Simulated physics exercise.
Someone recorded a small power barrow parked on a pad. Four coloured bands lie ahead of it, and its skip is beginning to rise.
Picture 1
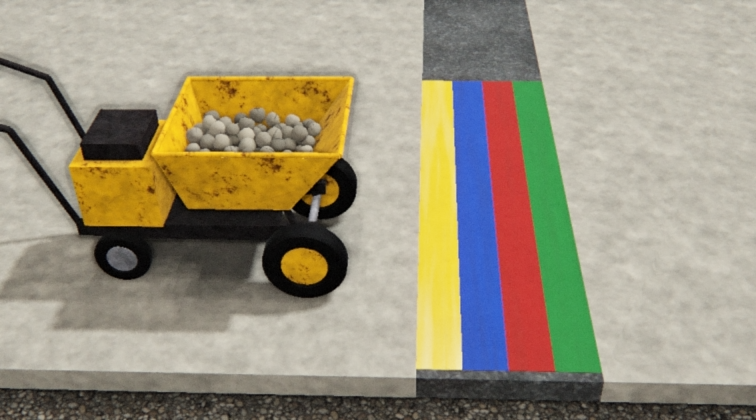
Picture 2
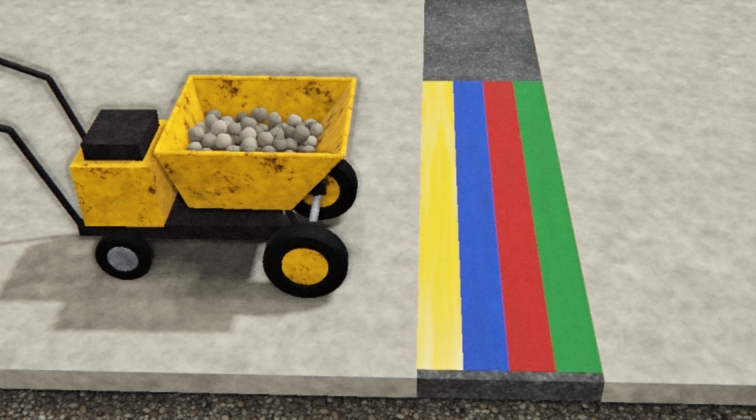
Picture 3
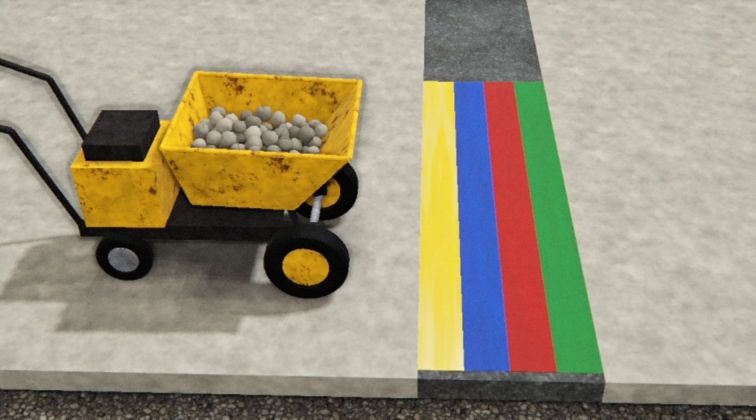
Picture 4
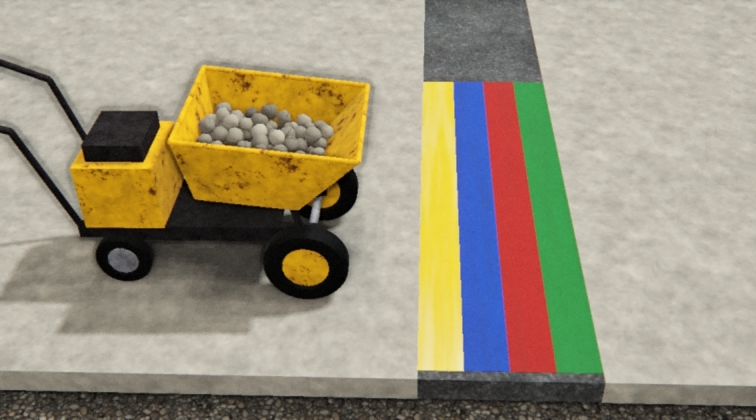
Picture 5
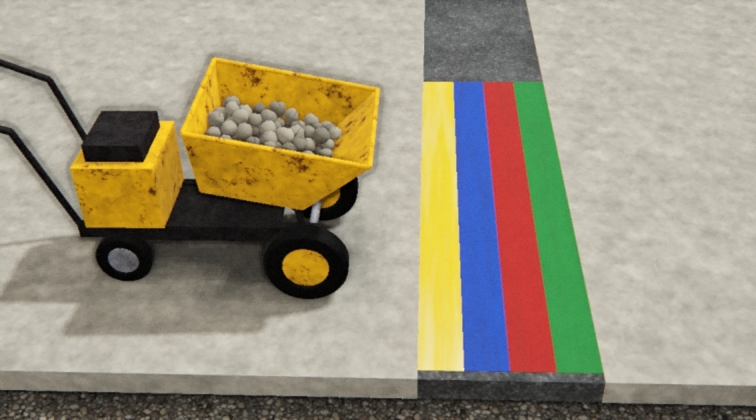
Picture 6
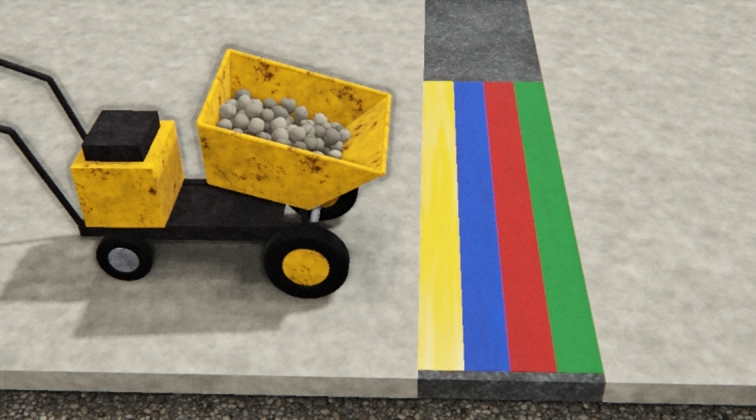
On a concrete pad, a yellow barrow's skip of pebbles tilts toward four coloured bands.
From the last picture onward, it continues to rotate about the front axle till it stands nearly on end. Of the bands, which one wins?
The blue band wins.
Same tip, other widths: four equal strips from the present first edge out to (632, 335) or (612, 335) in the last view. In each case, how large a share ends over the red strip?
About 20 per cent first, then about 20 per cent.
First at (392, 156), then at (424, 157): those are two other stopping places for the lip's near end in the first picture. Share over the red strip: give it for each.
First spot 30 per cent, second spot 20 per cent.
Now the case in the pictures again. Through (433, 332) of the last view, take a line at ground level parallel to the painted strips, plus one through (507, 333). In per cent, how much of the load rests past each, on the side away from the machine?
Close to 90 and 40 per cent respectively.
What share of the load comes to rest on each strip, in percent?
Here's the split: Yellow strip gets 10 %, blue strip 35 %, red strip 20 %, green strip 15 %.
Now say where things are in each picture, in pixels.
The first frame shows lip of the skip at (340, 156), level; top of the load at (248, 146), river pebbles; yellow strip at (439, 326); blue strip at (483, 327); red strip at (527, 328); green strip at (571, 328).
The second frame shows lip of the skip at (342, 157), level; top of the load at (224, 142).
The third frame shows lip of the skip at (349, 159), tipped barely; top of the load at (229, 139).
The fourth frame shows lip of the skip at (358, 163), tipped a little; top of the load at (236, 138).
The fifth frame shows lip of the skip at (369, 168), tipped a little; top of the load at (244, 133).
The sixth frame shows lip of the skip at (382, 174), tipped clearly; top of the load at (243, 118); yellow strip at (441, 327); blue strip at (484, 327); red strip at (528, 328); green strip at (573, 329).
Soon, skip tipped steeply; all in the skip.
A while on, skip tipped right over; most in the skip; a small part over the yellow strip; a small part over the blue strip.
Towards the end, skip tipped right over; about a quarter in the skip; a small part over the yellow strip; about a third over the blue strip; about a quarter over the red strip; a small part over the green strip; a small part off the paint.
Finally, skip tipped right over; a small part in the skip; a small part over the yellow strip; about a third over the blue strip; about a quarter over the red strip; a small part over the green strip; a small part off the paint.
